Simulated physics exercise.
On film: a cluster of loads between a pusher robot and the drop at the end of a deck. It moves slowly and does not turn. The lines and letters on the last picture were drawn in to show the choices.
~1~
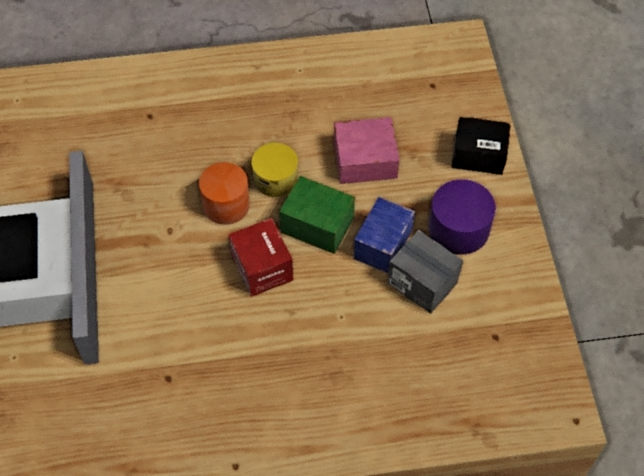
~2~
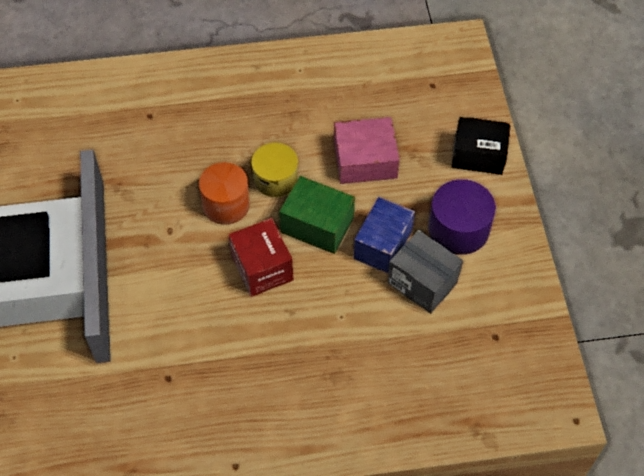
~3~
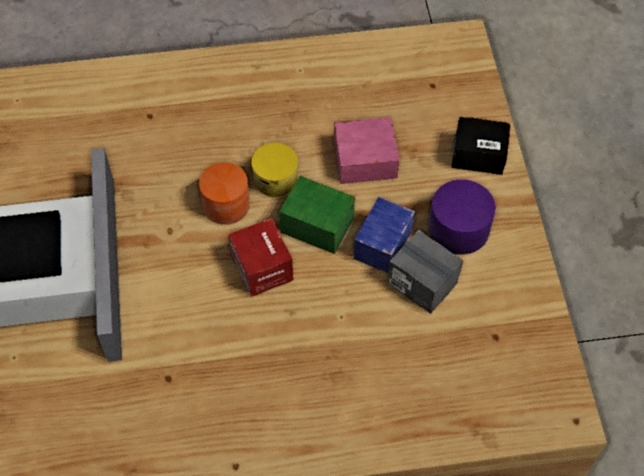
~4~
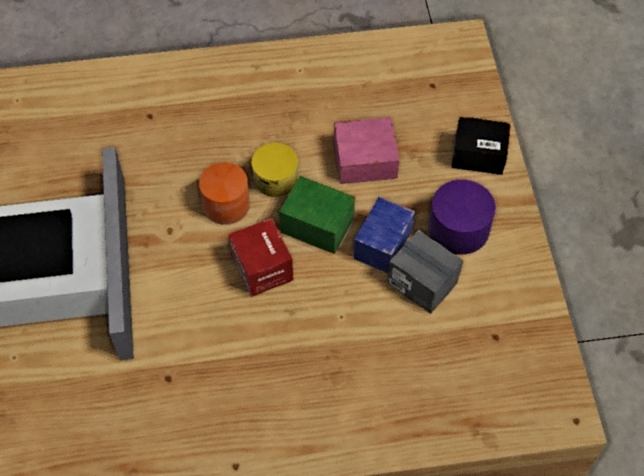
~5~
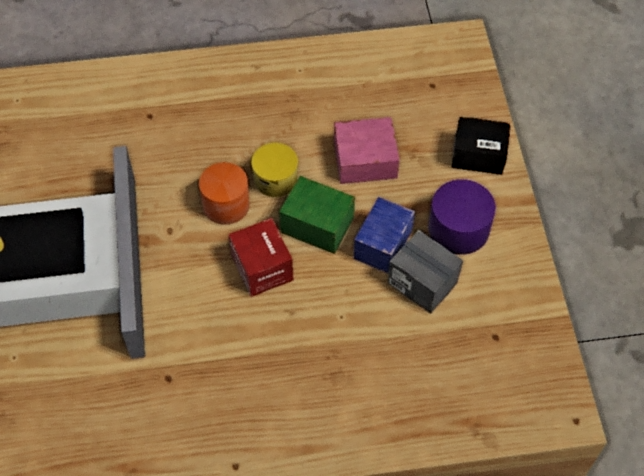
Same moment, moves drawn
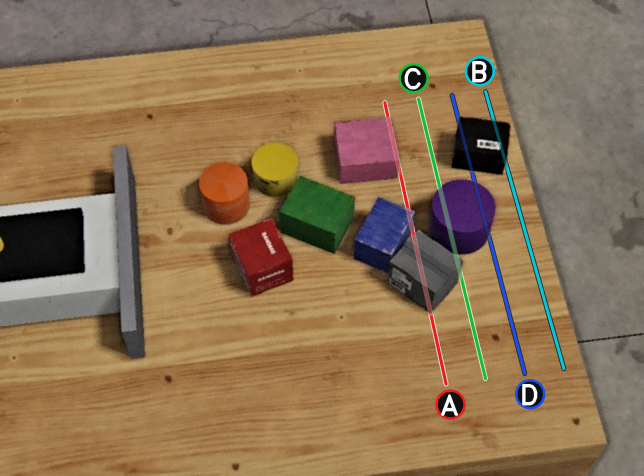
A grey and white machine with a wide flat plate slid slowly to the right across a wooden deck, nearing a cluster of colourful boxes and round tubs, none of which moved.
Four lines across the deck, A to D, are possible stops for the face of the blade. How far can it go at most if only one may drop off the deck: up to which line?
Up to line C.
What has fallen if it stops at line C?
The purple canister goes over.
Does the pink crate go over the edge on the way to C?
By then, no.
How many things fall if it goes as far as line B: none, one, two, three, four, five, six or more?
Six or more.
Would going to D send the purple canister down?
By then, yes.
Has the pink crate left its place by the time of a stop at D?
By then, yes.
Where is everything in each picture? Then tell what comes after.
In the first frame, red box (261, 258); yellow pail (275, 170).
In the second frame, robot (4, 248); blue crate (384, 235).
In the third frame, robot (17, 246); grey parcel (425, 272).
In the fourth frame, robot (28, 245); black parcel (481, 145).
In the fifth frame, robot (40, 244); purple canister (461, 217); red box (261, 258); yellow pail (275, 170).
On the marked copy, A at (413, 232); B at (522, 219); C at (449, 228); D at (486, 223).
Following C. Soon after the start, robot (160, 230); yellow pail (297, 162); red box (278, 261).
Later, robot (277, 216); purple canister (492, 210); blue crate (447, 250).
In the end, robot (368, 205); purple canister over the edge; blue crate (534, 245); one fallen.
As for the rest, A is within the limit but short; B drops seven; D drops four.
